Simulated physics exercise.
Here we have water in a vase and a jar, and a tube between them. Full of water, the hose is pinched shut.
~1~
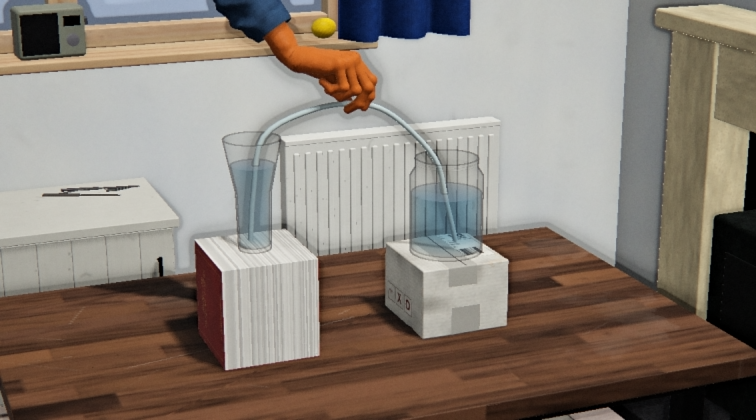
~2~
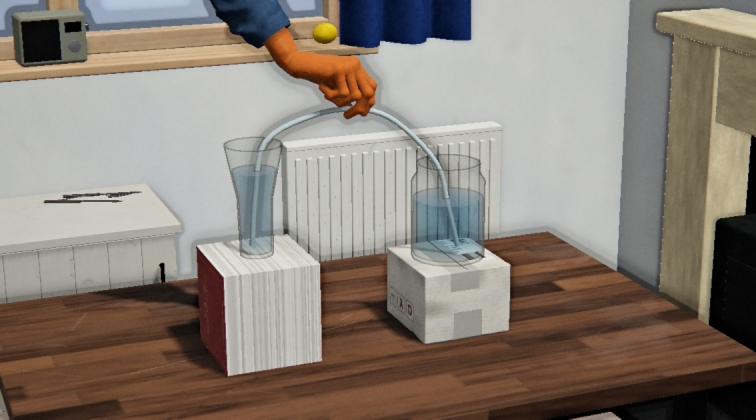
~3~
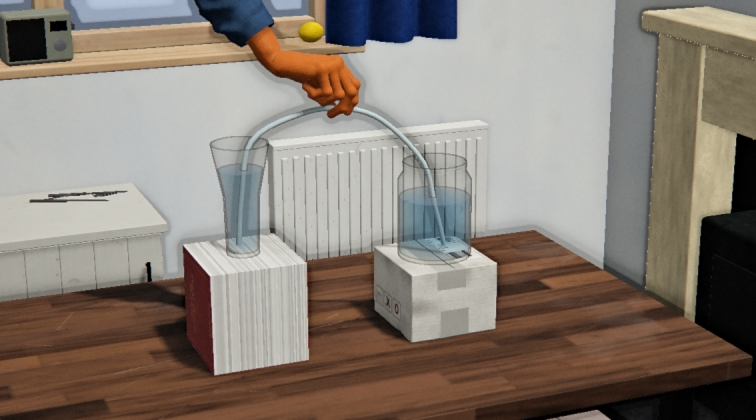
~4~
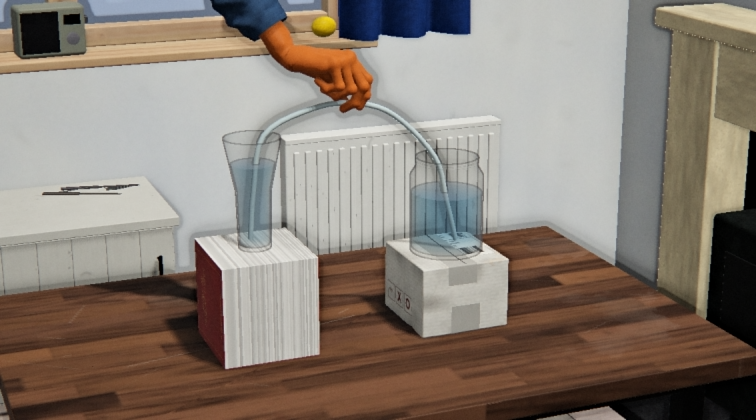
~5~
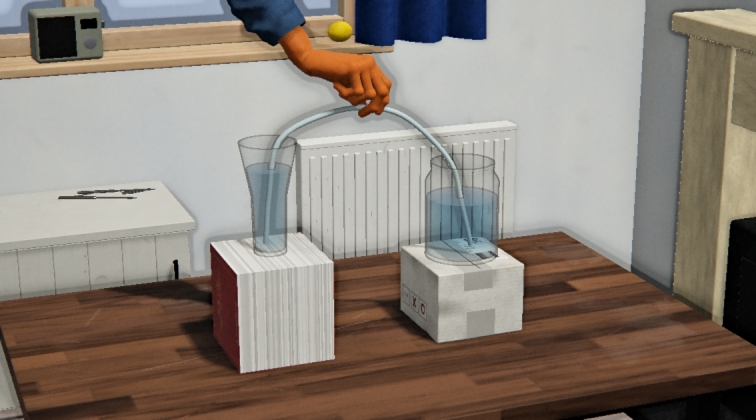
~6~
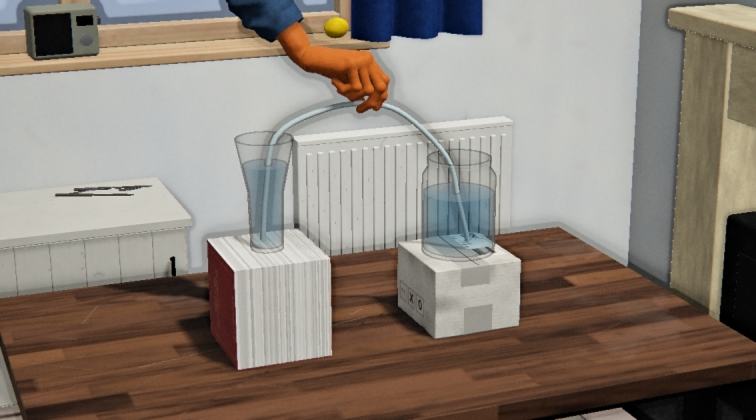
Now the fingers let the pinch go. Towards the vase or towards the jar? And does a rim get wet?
It flows to the right, and the receiving one holds it all.
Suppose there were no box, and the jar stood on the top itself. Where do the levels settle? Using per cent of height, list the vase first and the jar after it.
In the order asked, close to 10 and 75 out of a hundred.
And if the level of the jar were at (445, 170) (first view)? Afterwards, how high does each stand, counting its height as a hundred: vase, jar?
Roughly 60 per cent, then 95 per cent.
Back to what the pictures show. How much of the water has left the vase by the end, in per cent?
Roughly 60 per cent.
Soon after, the vase is about two thirds full; the jar is about two thirds full.
Later, the vase is about half full; the jar is about two thirds full.
In the end, the vase is about a third full; the jar is about two thirds full; the two surfaces are level.
